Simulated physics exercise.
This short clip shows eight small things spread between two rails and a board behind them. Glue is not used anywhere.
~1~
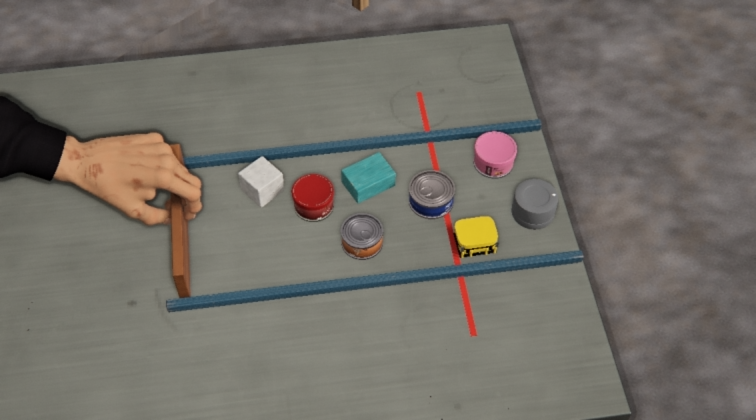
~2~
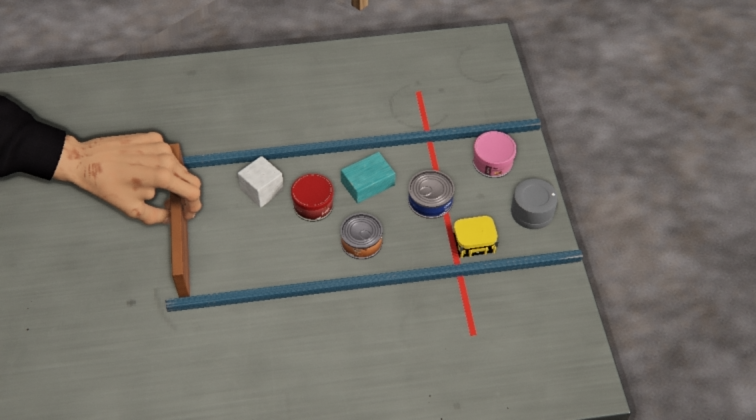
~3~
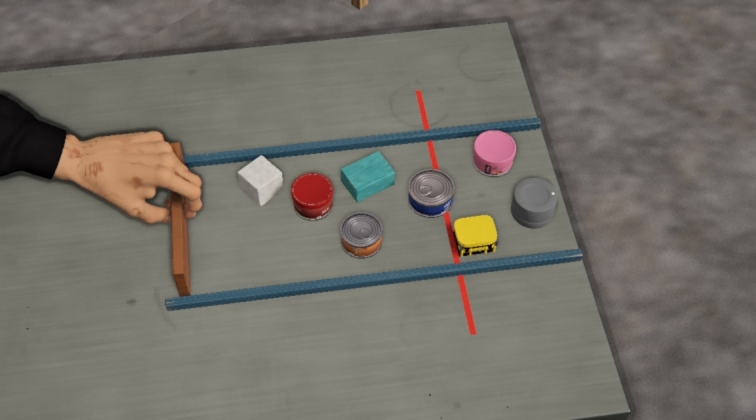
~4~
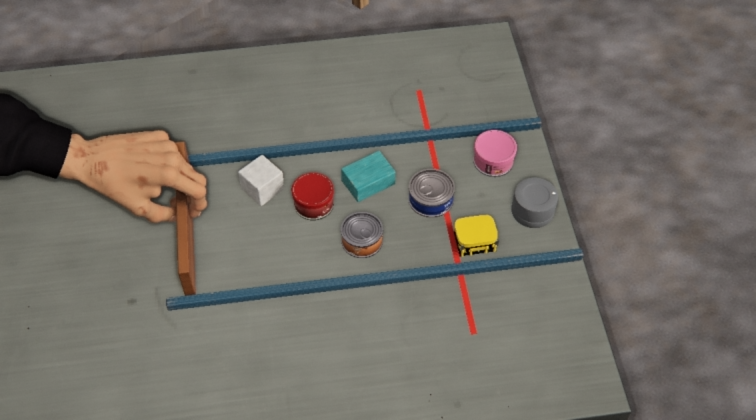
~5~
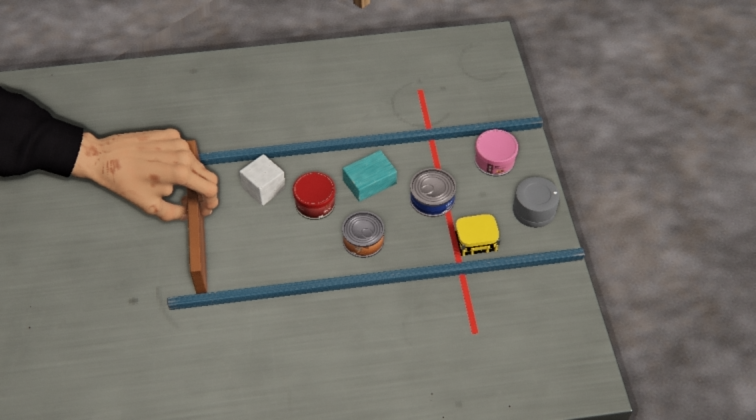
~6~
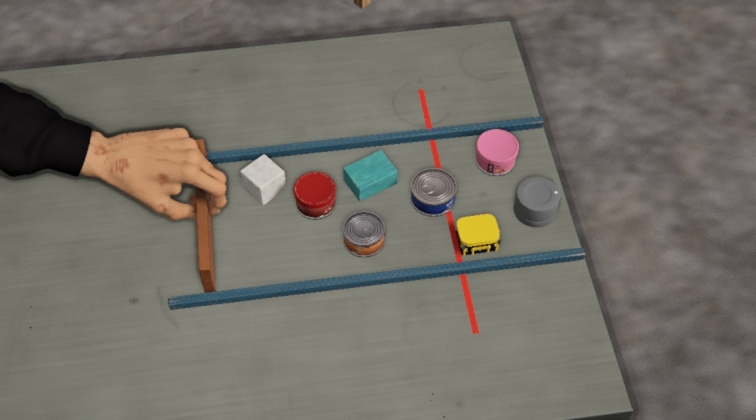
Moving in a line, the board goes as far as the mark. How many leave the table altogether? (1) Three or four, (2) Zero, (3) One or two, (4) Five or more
2.
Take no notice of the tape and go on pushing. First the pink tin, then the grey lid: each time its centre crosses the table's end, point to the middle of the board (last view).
Roughly (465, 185); for the second one, roughly (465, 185).
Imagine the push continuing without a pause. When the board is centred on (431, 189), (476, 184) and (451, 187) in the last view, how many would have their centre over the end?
First 0, next 2, last 0.
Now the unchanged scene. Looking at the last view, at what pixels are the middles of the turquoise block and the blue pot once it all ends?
First object about (493, 162); second object about (509, 195).
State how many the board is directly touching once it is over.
Count: 3.
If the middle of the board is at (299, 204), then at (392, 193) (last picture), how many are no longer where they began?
At first I count 2, and then 5.
Early on, none off yet; grey lid at rest near (536, 202); pink tin at rest near (497, 153); yellow case at rest near (477, 235).
Finally, the number that fall off is zero.
